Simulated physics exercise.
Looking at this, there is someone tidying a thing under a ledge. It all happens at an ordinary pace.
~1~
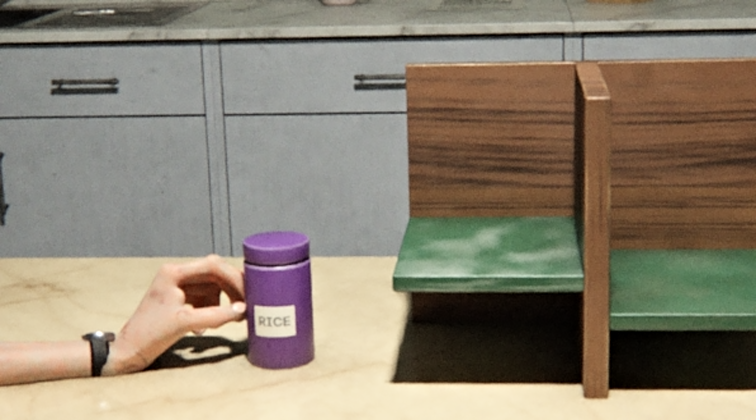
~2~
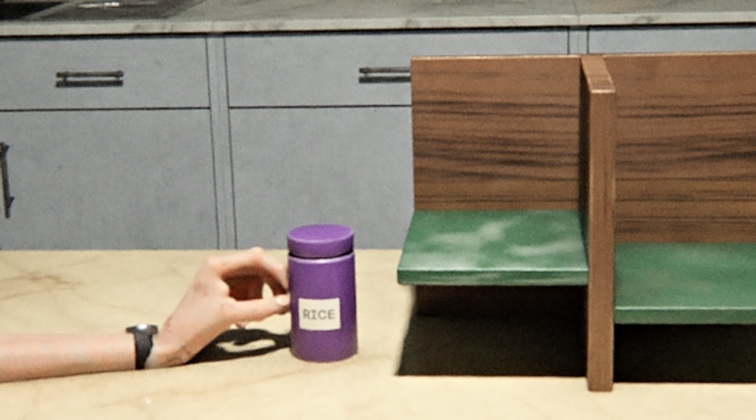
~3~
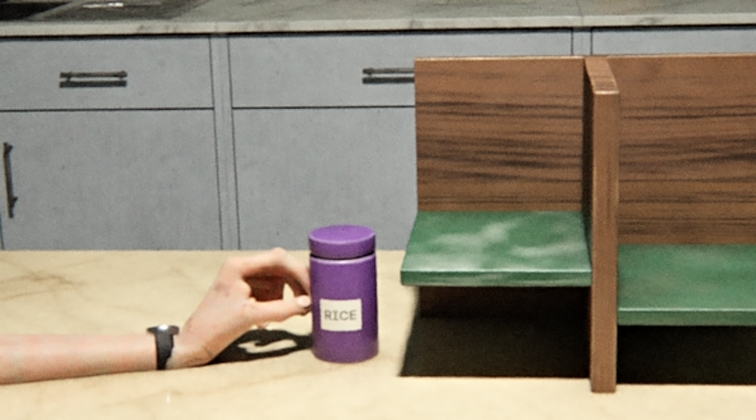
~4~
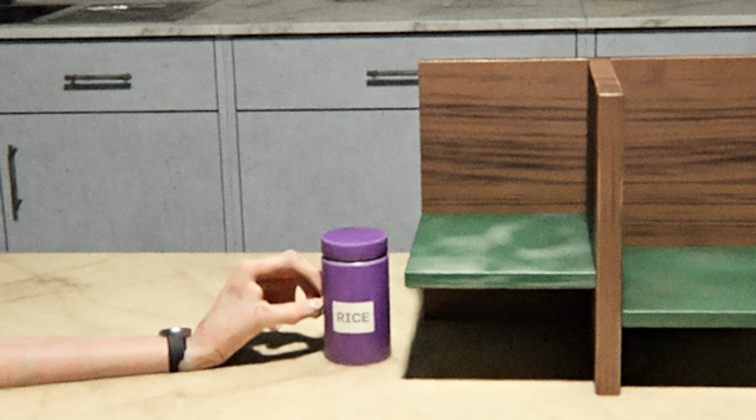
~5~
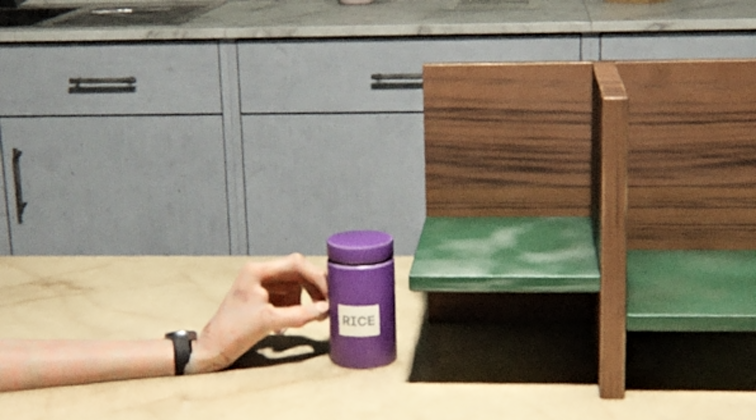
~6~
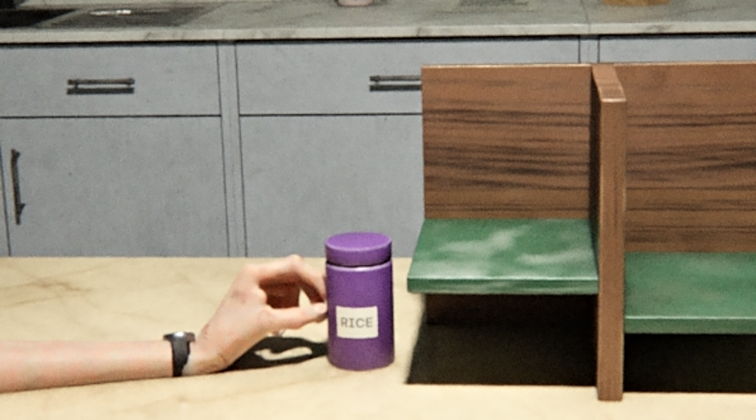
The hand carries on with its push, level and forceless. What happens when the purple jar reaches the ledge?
It hits the ledge and stops.
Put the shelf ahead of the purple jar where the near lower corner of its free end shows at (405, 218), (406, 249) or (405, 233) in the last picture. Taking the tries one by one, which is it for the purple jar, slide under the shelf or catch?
Well, in order it passes beneath, then it passes beneath, and then it passes beneath.
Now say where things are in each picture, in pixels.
The first picture shows hand sliding it forward; purple jar (278, 300); shelf (591, 220).
The second picture shows hand sliding it forward; purple jar (323, 293); shelf (595, 214).
The third picture shows hand sliding it forward; purple jar (344, 294); shelf (599, 215).
The fourth picture shows hand sliding it forward; purple jar (356, 296); shelf (603, 217).
The fifth picture shows hand sliding it forward; purple jar (362, 299); shelf (607, 220).
The sixth picture shows hand sliding it forward; purple jar (360, 301); shelf (606, 223).
Then, 0.20 s on from there, purple jar sliding up to the opening near (369, 301).
Then, 0.38 s on from there, purple jar stopped at the opening near (383, 301).
In the end, the purple jar catches on the edge, near (383, 301).
